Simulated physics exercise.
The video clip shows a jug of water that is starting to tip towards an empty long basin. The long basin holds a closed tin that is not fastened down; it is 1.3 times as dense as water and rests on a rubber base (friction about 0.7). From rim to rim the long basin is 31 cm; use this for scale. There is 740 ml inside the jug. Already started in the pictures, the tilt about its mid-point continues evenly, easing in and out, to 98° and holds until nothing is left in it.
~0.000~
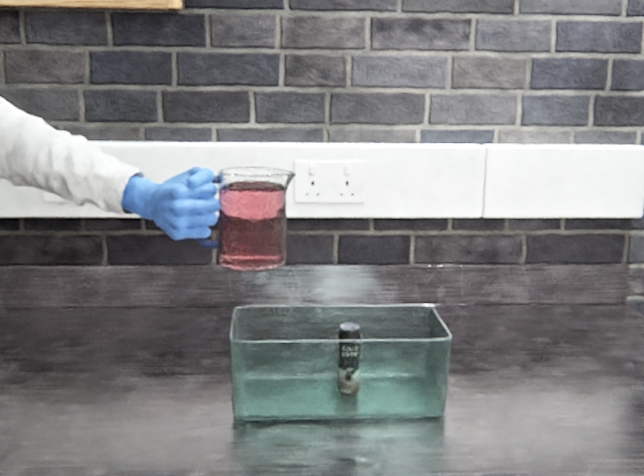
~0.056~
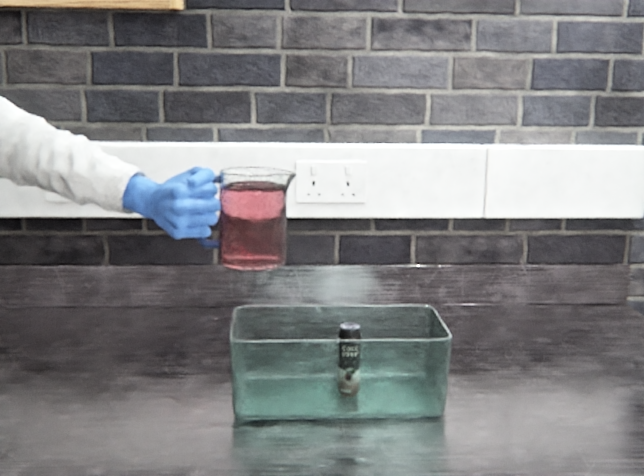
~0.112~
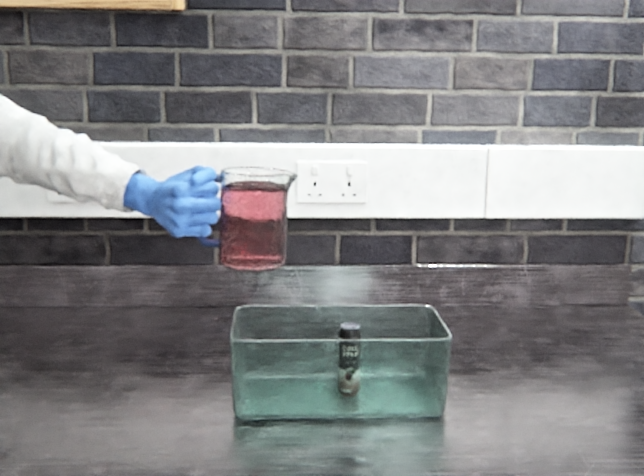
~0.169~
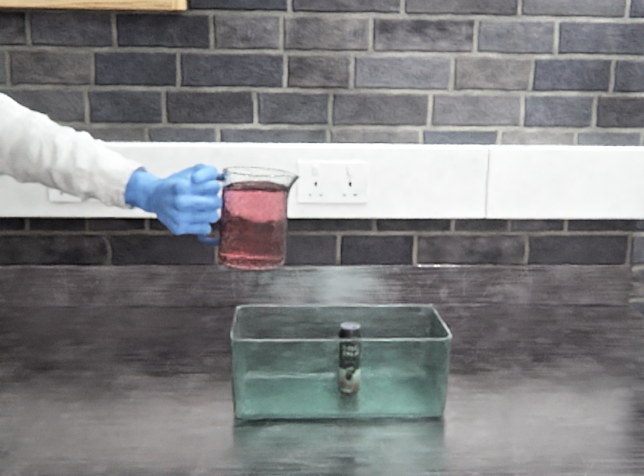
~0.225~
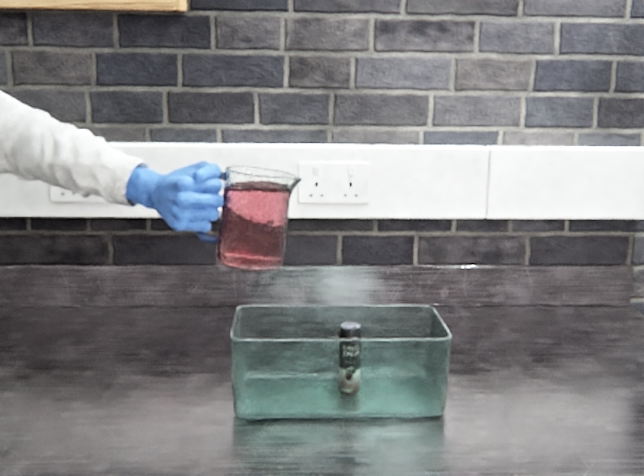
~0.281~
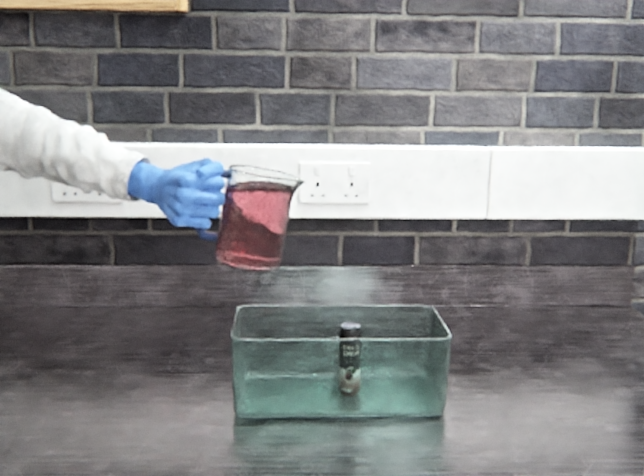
A blue-gloved hand held a jug of reddish liquid above and to the left of a greenish glass basin with a small dark container inside, then slowly tilted the jug slightly to the right.
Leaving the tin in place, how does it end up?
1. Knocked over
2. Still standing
(2) Still standing.
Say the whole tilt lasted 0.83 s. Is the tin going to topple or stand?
Holds steady.
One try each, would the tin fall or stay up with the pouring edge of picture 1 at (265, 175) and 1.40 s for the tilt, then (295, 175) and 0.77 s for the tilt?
The tin overturns the first time and stays vertical the second time.
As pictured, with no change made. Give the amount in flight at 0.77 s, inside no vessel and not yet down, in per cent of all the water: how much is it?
It comes to roughly 9 per cent.
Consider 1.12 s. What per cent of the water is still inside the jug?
About 50 per cent.
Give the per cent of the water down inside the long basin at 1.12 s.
Some 30 percent of the total.
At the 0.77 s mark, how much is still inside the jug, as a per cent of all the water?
Around 90 in a hundred.
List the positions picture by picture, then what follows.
It leans 0°; its right rim is at (296, 173); the water meets the walls at (221, 185) and (285, 185); the long basin's rim runs from (232, 324) to (441, 322); the tin's top is at (350, 329), in the first frame.
It leans 0°; its right rim is at (297, 173); the water meets the walls at (222, 185) and (286, 186), in the second frame.
It leans 2°; its right rim is at (298, 174); the water meets the walls at (223, 185) and (287, 186), in the third frame.
It leans 4°; its right rim is at (300, 176); the water meets the walls at (225, 185) and (289, 186), in the fourth frame.
It leans 6°; its right rim is at (302, 178); the water meets the walls at (227, 186) and (290, 186), in the fifth frame.
It leans 9°; its right rim is at (304, 181); the water meets the walls at (228, 186) and (293, 186), in the sixth frame.
Then, 0.77 s in, the tilt is 56° and 90 per cent is still to pour; the tin stands where it began.
Then, 1.12 s in, the tilt is 89° and 50 per cent is still to pour; the tin stands where it began.
Then, 1.50 s in, the tilt is 98° and 11 per cent is still to pour; the tin stands where it began.
Then, 1.90 s in, the tilt is 98° and 1 per cent is still to pour; the tin stands where it began.
Finally, the tin stands where it began.
